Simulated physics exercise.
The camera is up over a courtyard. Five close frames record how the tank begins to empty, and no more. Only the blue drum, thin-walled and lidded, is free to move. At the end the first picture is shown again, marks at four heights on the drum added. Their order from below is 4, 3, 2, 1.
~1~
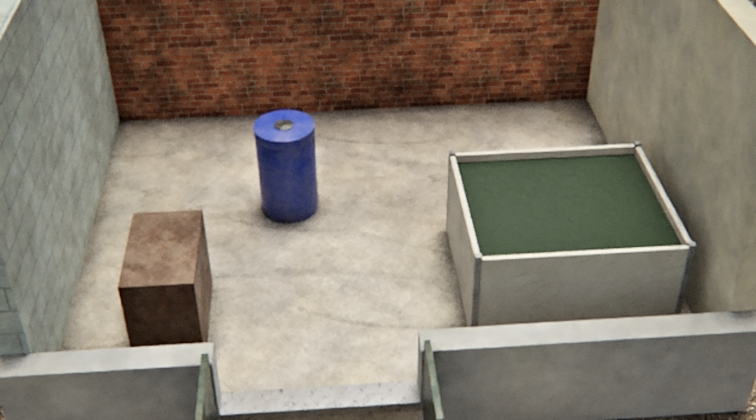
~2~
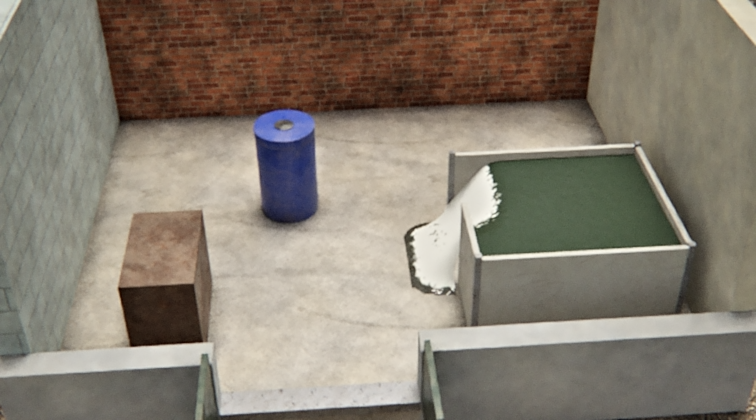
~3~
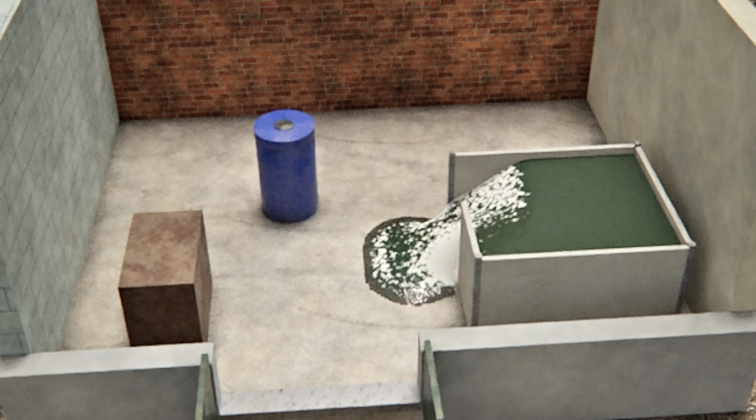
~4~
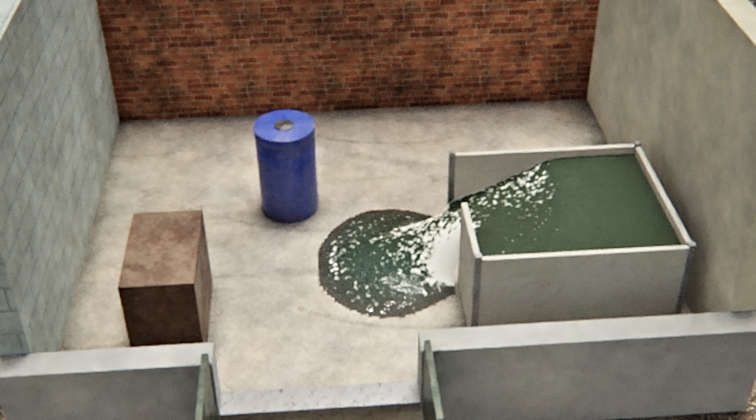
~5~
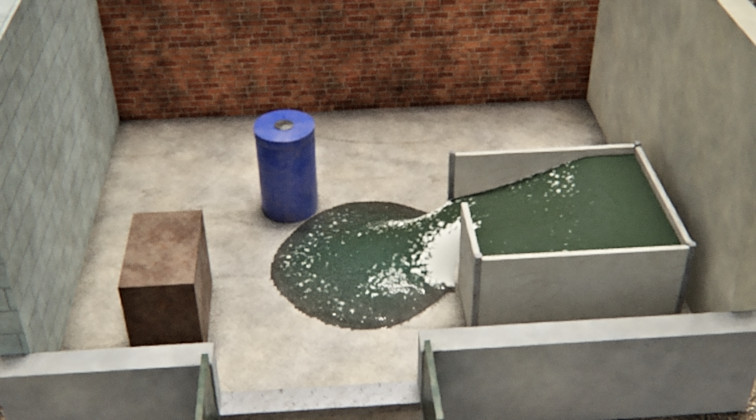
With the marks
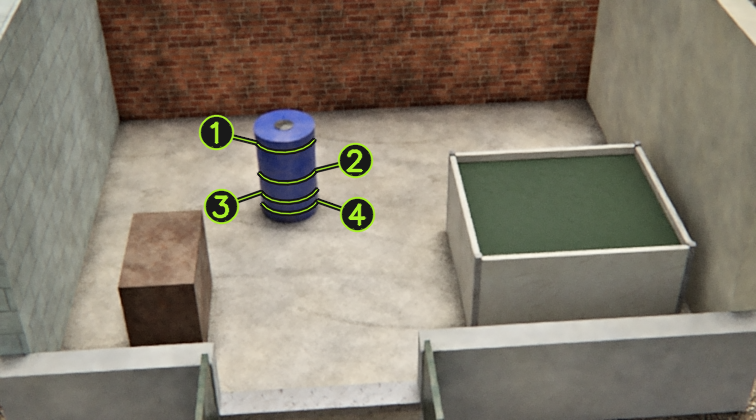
Dark green water poured out through an opening in the left side of a pale tank, foaming white, and spread left across the courtyard floor in a widening pool while the blue drum stayed still.
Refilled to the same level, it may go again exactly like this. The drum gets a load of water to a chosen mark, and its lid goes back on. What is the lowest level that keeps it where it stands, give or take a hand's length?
Take 2.
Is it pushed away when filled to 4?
Yes, it does.
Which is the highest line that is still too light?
Here it is line 3.
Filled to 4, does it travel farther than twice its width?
Yes, clearly.
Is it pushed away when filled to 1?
No.
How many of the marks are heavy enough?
Two.
On the marked copy, 1 at (285, 152); 2 at (287, 182); 3 at (289, 202); 4 at (290, 213); from the bottom up 4, 3, 2, 1.
If 1 is chosen, it does not move.
If 2 is chosen, it does not move.
If 3 is chosen, it is pushed about its own width away.
If 4 is chosen, it is pushed about 3 times its own width away.
